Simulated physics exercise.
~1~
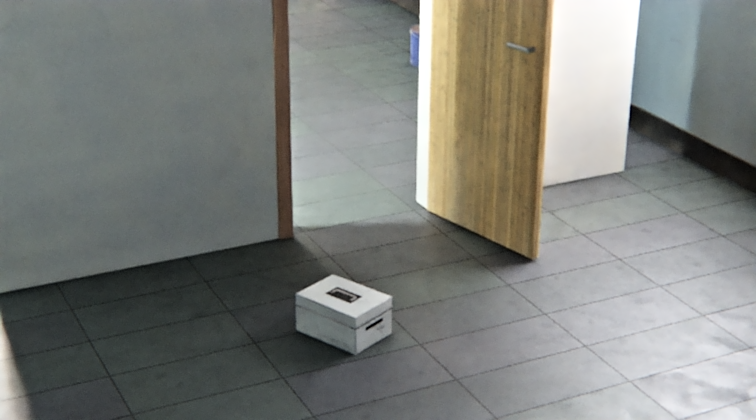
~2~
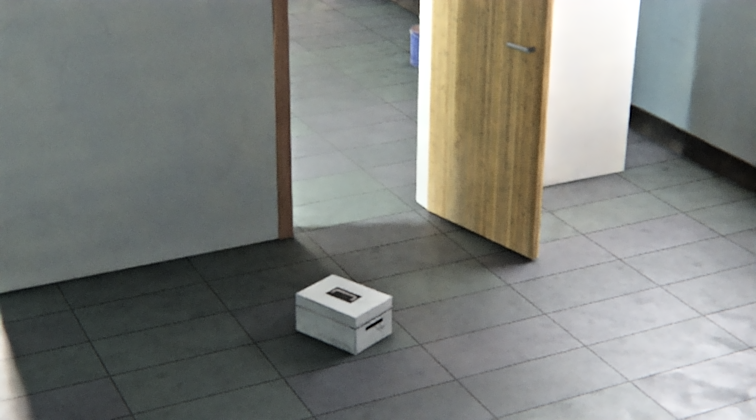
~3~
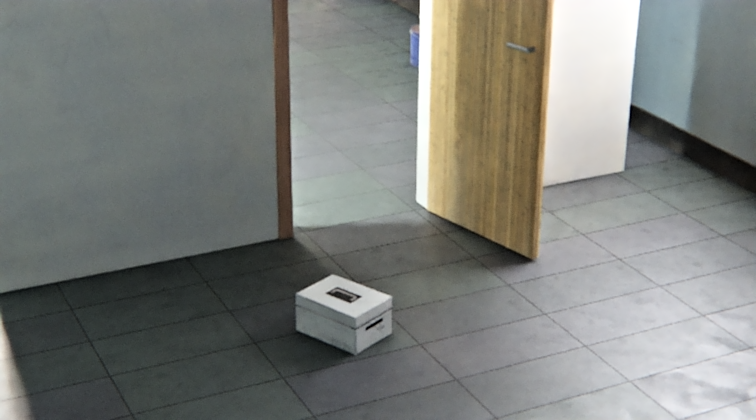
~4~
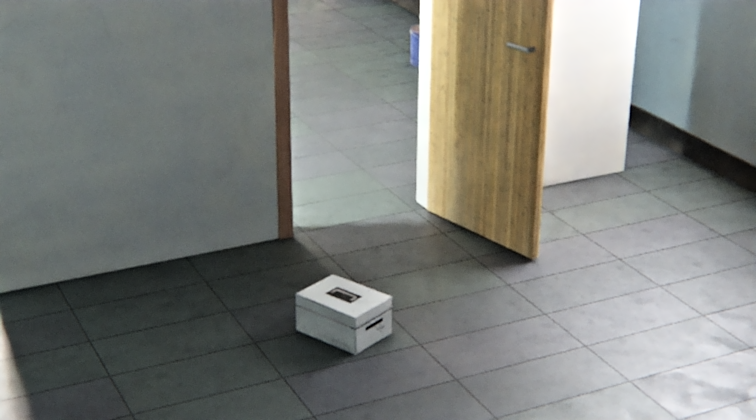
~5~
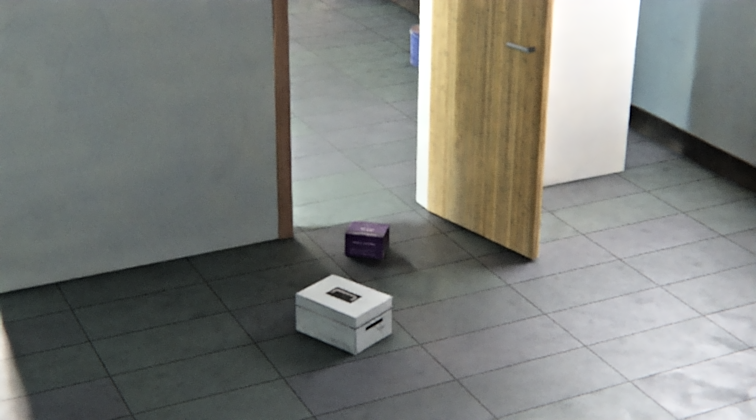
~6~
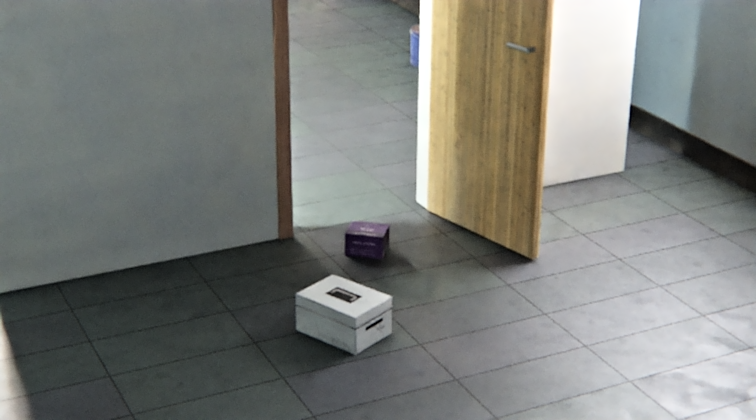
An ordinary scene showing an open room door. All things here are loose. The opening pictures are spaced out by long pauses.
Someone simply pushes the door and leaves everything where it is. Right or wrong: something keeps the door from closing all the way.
Wrong.
Then, 1.10 s after the last picture, door at 48°.
Then, 1.50 s after the last picture, door at 18°; purple box slid about its own width near (332, 226).
At rest, door at 0°; moved from the start, purple box; white toolbox in place. Seen from the same camera at the end, purple box near (310, 209).
